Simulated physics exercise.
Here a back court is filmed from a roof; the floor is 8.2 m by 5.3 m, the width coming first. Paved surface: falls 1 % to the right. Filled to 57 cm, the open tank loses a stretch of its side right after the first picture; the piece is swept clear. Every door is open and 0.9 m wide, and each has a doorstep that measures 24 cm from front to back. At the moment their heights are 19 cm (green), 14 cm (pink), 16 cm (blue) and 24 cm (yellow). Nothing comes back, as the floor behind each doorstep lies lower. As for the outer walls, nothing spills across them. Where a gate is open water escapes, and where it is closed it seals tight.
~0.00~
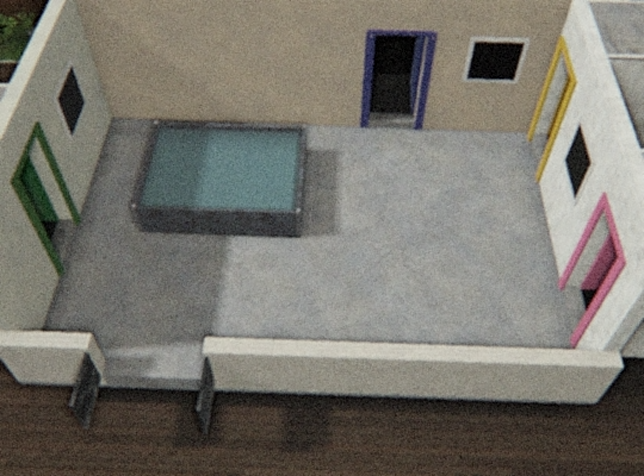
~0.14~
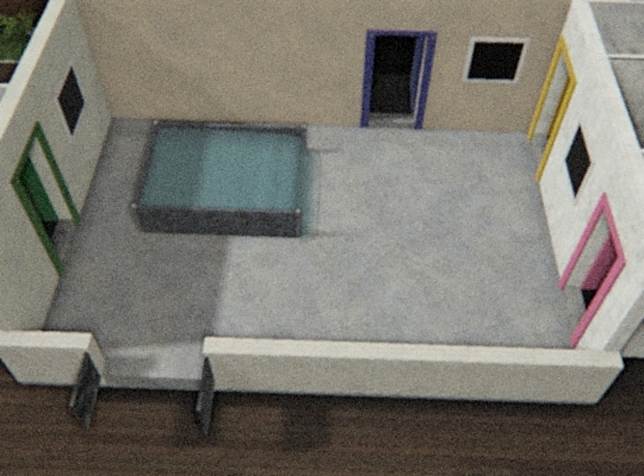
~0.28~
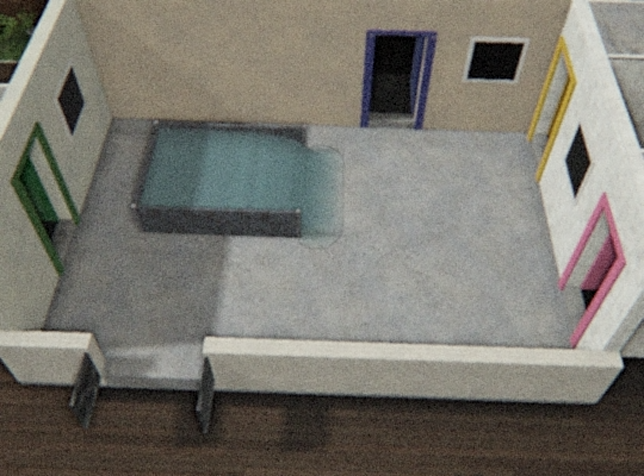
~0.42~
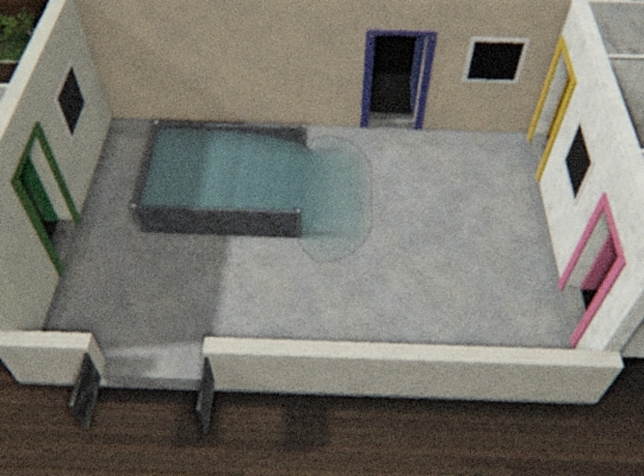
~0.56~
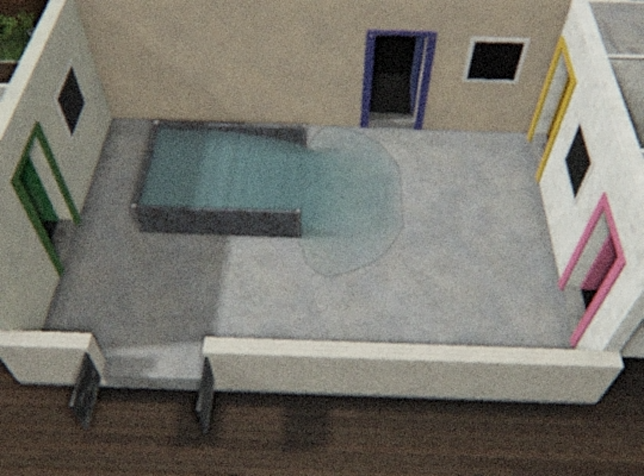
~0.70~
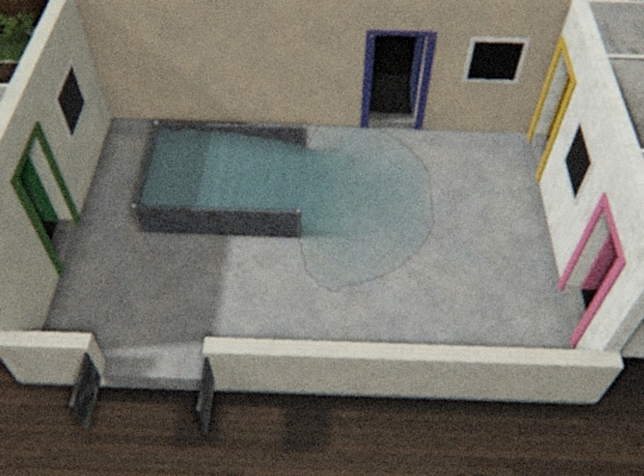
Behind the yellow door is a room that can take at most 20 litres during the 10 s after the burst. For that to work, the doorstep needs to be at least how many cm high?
At least about 30 cm high.
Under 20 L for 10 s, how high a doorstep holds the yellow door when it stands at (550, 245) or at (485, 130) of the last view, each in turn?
Roughly 21 and 25 cm.
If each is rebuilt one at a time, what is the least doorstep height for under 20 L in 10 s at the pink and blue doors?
Some 17 cm for pink, some 10.0 cm for blue.
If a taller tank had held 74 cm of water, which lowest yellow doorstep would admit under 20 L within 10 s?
I'd say close to 39 cm.
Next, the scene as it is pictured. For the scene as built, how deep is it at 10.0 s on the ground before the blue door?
Roughly 6.5 cm deep.
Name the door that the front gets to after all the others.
It's the green one.
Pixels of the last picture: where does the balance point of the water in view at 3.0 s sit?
It lies near (389, 204) in the last picture.
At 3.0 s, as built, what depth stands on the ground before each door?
Lab note, cm: Green 0; pink 20; blue 13; yellow 36.
After 1.4 s water covers 40 % of the floor, deepest (25 cm) near (307, 219); it has not reached the yellow door.
After 3.0 s water covers 55 % of the floor, deepest (36 cm) near (528, 148); 36 cm at the yellow door, 22 litres in over its 24 cm doorstep.
After 10.0 s water covers 95 % of the floor, deepest (13 cm) near (47, 316); 11 cm at the yellow door, 62 litres in over its 24 cm doorstep.
At the yellow door as built, the water arrived by 1.5 s and peaked near 38 cm at 2.8 s.
With a doorstep of 27.5 cm, 33 litres would have come in within the 10 s; with 37 cm, 1 litre. So under 20 litres takes about 30 cm.
